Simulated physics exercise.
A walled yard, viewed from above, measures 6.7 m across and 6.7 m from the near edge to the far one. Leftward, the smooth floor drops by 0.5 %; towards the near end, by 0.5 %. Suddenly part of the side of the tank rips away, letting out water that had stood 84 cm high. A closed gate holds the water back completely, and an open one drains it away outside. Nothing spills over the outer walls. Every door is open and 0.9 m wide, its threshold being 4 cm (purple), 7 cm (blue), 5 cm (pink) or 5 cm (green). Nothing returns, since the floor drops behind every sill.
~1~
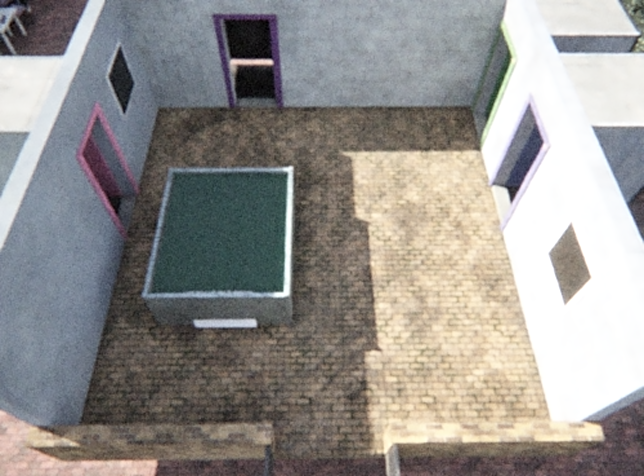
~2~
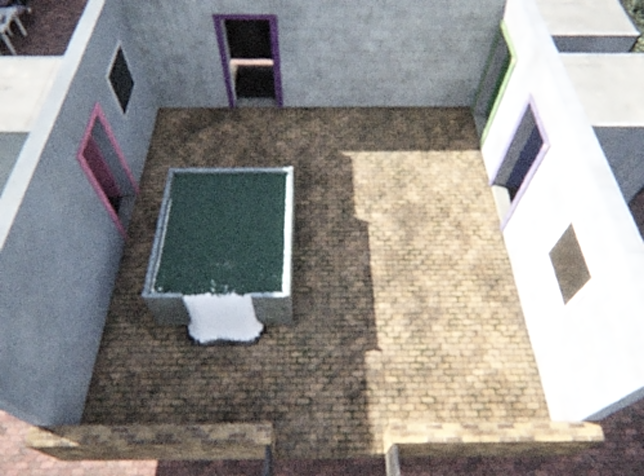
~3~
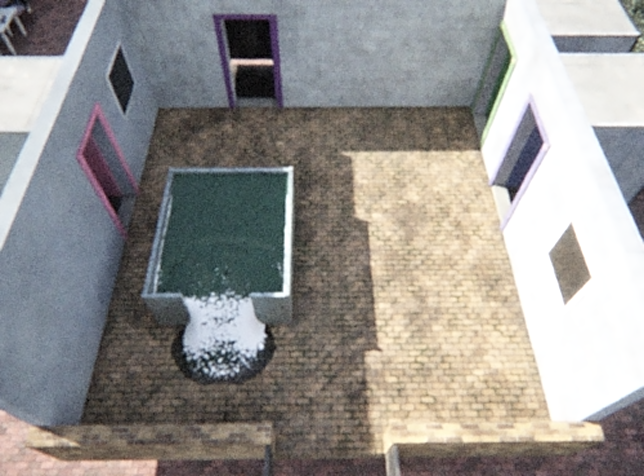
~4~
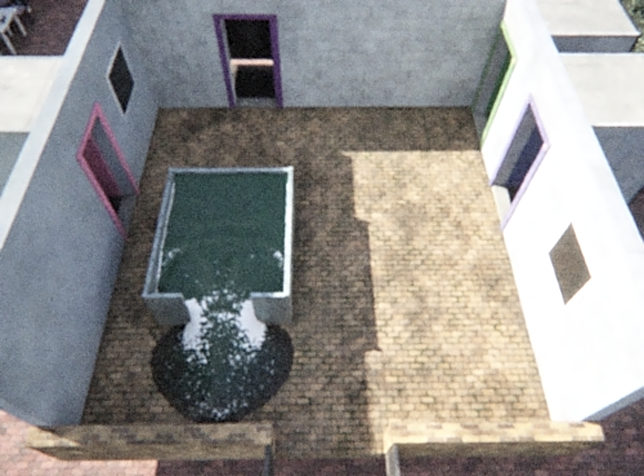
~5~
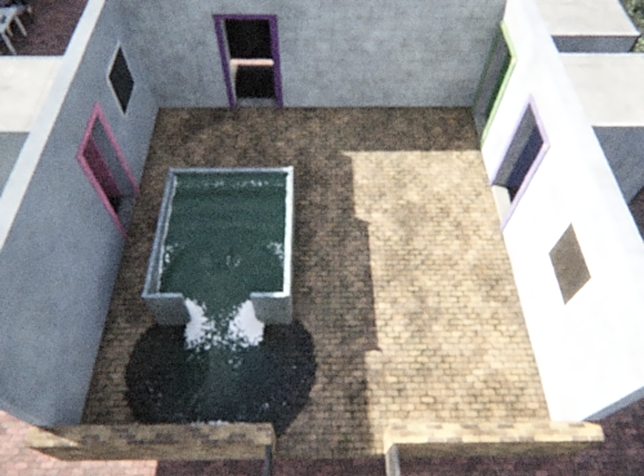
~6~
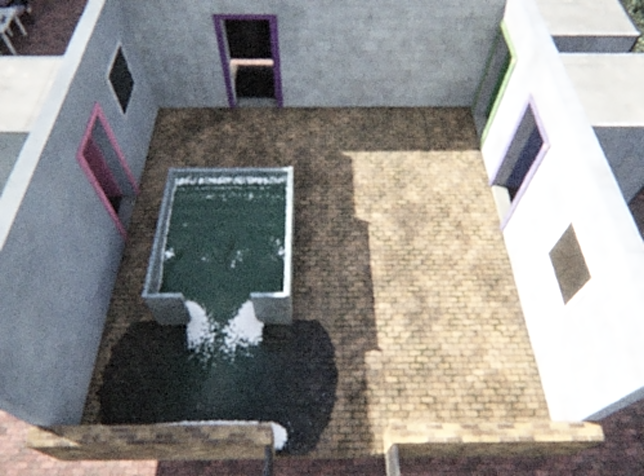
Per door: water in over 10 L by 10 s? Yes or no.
Purple door yes, blue door no, pink door yes, green door yes.
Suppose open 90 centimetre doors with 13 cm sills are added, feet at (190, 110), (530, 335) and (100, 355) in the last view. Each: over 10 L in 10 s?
In that order: Past it, under, past it.
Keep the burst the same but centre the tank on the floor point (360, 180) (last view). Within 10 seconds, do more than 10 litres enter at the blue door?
So the blue door keeps within it.
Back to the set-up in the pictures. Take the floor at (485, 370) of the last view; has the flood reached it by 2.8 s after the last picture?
It is under water.
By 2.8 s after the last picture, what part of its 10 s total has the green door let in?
Estimate: Around 0 per cent.
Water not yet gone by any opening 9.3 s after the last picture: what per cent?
Some 78 in a hundred.
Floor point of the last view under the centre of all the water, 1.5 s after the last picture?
I'd put it close to (223, 309).
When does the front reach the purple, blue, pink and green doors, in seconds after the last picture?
So, purple at 3.4 s, then blue at 3.4 s, pink at 1.8 s, and green at 5.0 s.
Then, 0.7 s after the last picture water covers 15 % of the floor and is deepest (65 cm) near (77, 438); purple door not reached, blue door not reached, pink door not reached, green door not reached.
Then, 1.5 s after the last picture water covers 25 % of the floor and is deepest (52 cm) near (77, 438); purple door not reached, blue door not reached, pink door not reached, green door not reached.
Then, 2.8 s after the last picture water covers 45 % of the floor and is deepest (33 cm) near (77, 438); purple door not reached, blue door not reached, pink door 5 cm at the sill, 0 L in, green door not reached.
Then, 5.3 s after the last picture water covers 80 % of the floor and is deepest (24 cm) near (77, 438); purple door 7 cm at the sill, 7 L in, blue door 4 cm at the sill, 0 L in, pink door 10 cm at the sill, 26 L in, green door 2 cm at the sill, 0 L in.
Then, 9.3 s after the last picture water covers 95 % of the floor and is deepest (14 cm) near (77, 438); purple door 6 cm at the sill, 31 L in, blue door 5 cm at the sill, 0 L in, pink door 8 cm at the sill, 53 L in, green door 11 cm at the sill, 49 L in.
